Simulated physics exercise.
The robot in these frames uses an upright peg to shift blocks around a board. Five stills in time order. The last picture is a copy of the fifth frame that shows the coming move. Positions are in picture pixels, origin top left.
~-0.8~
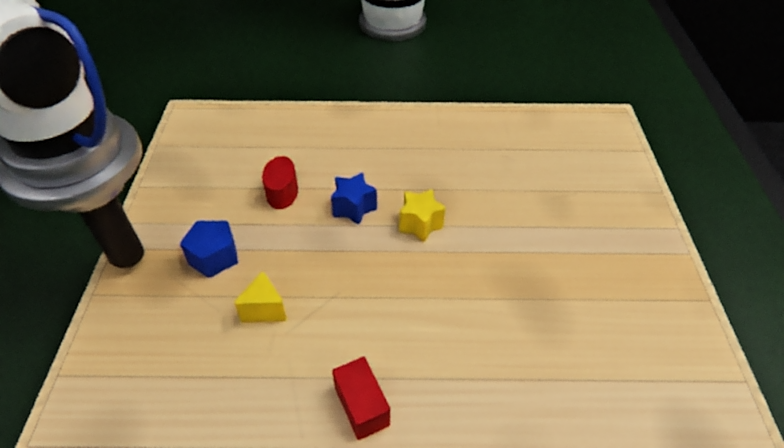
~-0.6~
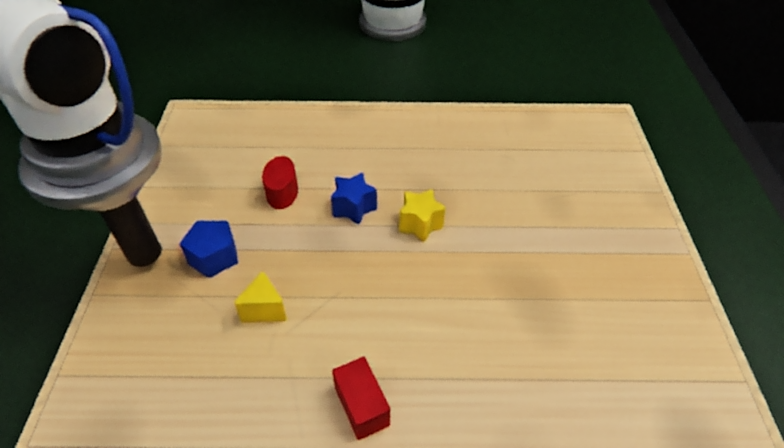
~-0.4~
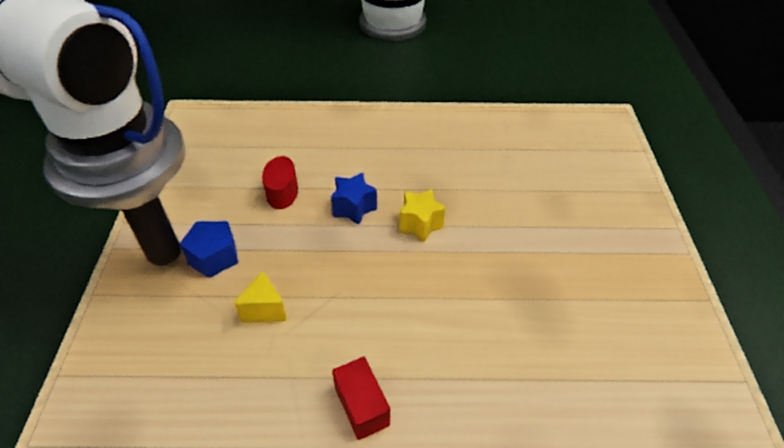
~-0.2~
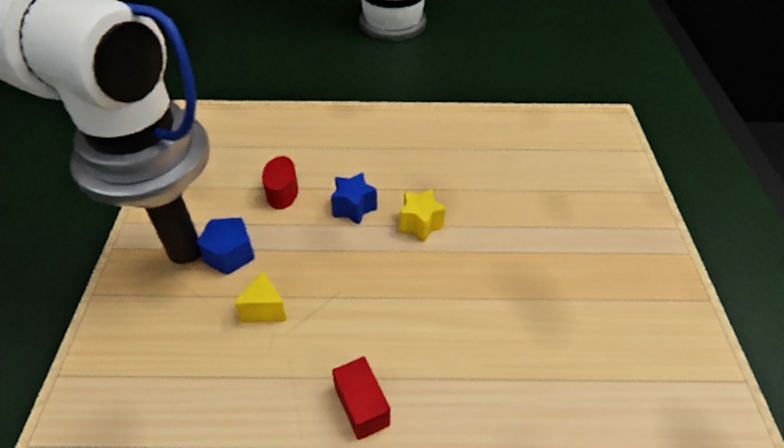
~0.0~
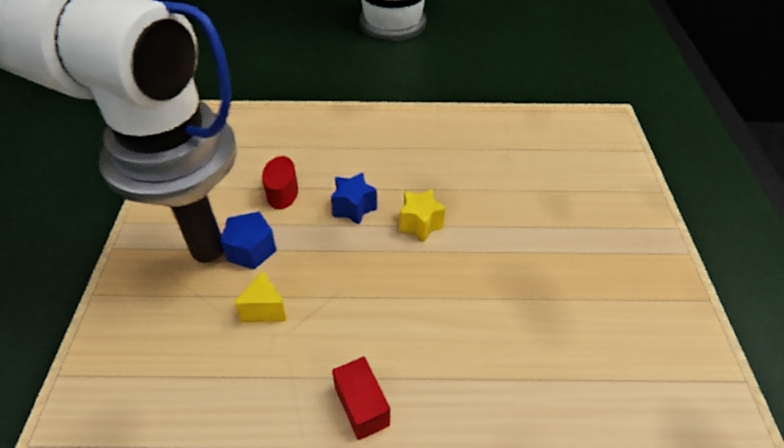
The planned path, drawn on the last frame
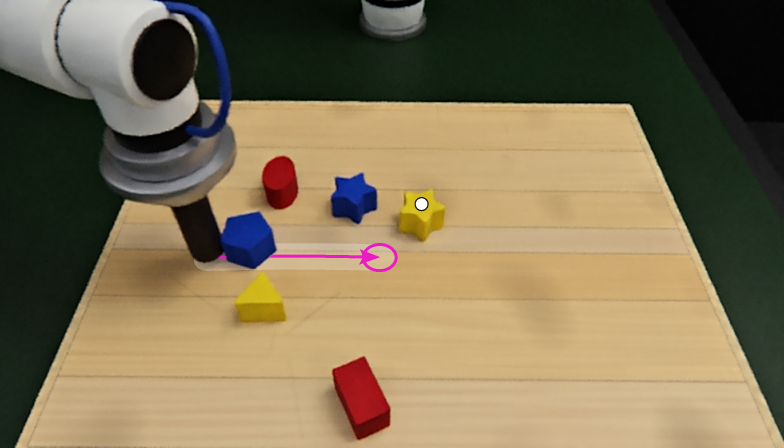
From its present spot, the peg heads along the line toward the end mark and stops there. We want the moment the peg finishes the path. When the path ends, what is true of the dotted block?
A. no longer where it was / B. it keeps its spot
Option B.
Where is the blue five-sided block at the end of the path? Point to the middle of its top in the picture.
My best guess is (317, 207).
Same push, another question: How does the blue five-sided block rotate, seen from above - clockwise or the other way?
From above, it looks like the blue five-sided block goes counterclockwise.
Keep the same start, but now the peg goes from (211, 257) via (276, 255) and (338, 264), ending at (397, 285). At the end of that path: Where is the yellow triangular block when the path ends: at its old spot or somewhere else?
The block stays on its spot.
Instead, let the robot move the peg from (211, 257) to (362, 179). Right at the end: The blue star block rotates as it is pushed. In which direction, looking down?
Viewed from above: Clockwise.
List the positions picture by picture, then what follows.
Lower end of the peg (128, 256), tops of blocks, blue five-sided block (207, 237), yellow star block (422, 204), in the first picture.
Peg (145, 255), blocks as before, in the second picture.
Peg (165, 254), blocks as before, in the third picture.
Peg (186, 252), blue five-sided block (224, 234), in the fourth picture.
Peg (209, 251), blue five-sided block (245, 229), yellow star block (422, 204), in the fifth picture.
The drawn path runs from (211, 257) directly to (380, 257); the dot is on the yellow star block.
The first path, step by step. One third of the way, peg (266, 250); blue five-sided block (295, 216), turned 50° anticlockwise.
Two thirds of the way, peg (324, 250); blue five-sided block (317, 207), turned 90° anticlockwise.
At the end, peg (380, 251); blue five-sided block (317, 207), turned 90° anticlockwise; yellow star block not moved.
